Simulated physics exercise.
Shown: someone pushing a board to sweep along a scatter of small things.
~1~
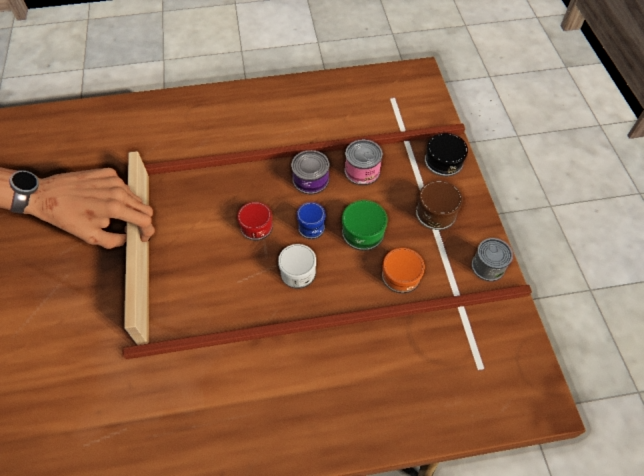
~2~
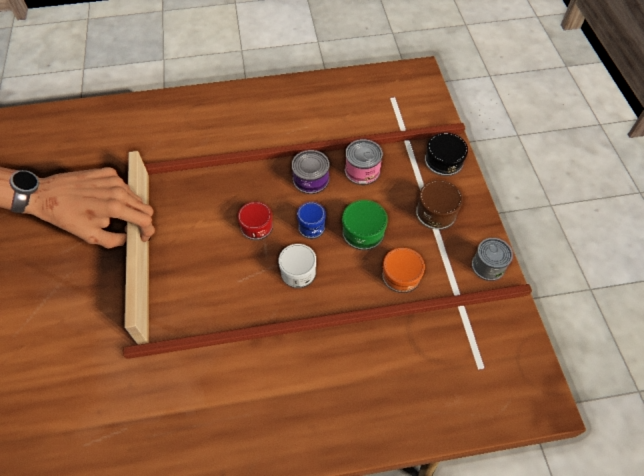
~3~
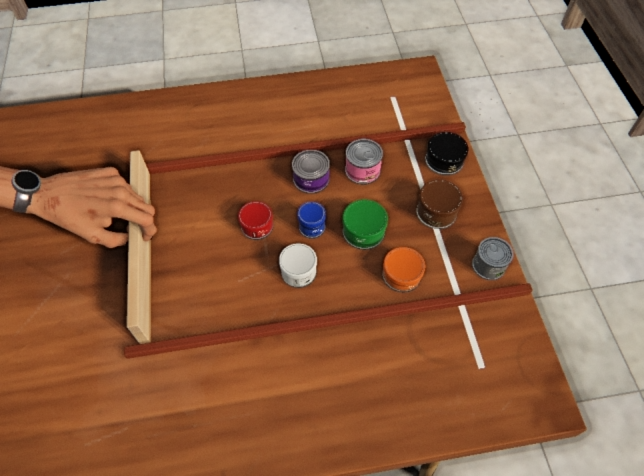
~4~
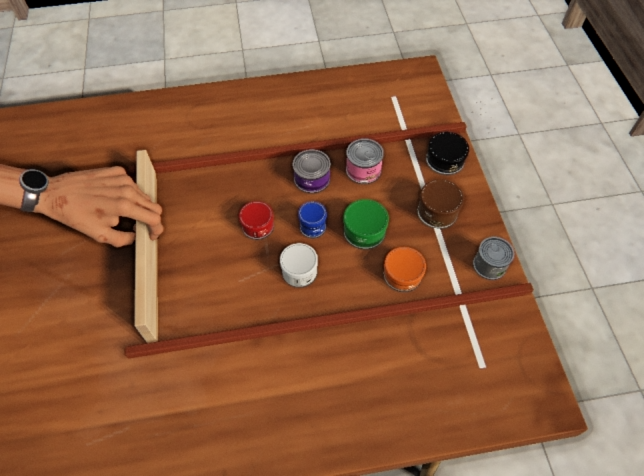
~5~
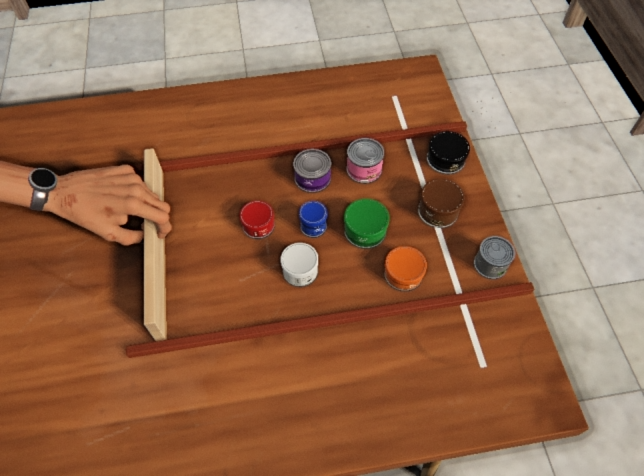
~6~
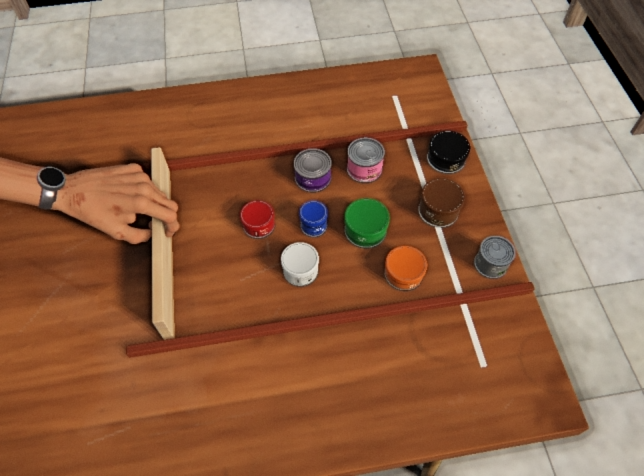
On a wooden table, a hand slides a board slightly right toward scattered colourful tins.
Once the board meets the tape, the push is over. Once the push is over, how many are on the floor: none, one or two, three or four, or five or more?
The count that drops over the edge is just one or a pair.
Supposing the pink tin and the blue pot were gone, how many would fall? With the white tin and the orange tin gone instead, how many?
You'd get 0 in the first case and 1 in the second one.
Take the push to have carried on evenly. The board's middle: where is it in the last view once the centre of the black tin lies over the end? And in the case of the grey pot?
Black tin over the end: About (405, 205). Grey pot over the end: About (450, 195).
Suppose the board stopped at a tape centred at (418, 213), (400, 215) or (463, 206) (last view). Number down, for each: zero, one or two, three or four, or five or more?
One or two; no fall at all; at least five.
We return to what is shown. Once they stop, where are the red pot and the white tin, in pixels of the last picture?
Final spots - red pot (441, 180), white tin (463, 238).
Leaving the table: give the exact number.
The count is 1.
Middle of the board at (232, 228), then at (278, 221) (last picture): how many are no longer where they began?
First 0 and then 3.
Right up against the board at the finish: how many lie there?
The figure is 5.
A little later, none off yet; grey pot at rest near (494, 258); black tin at rest near (448, 152); brown tin at rest near (441, 203).
When it is over, the number that fall off is one or two; down, black tin.
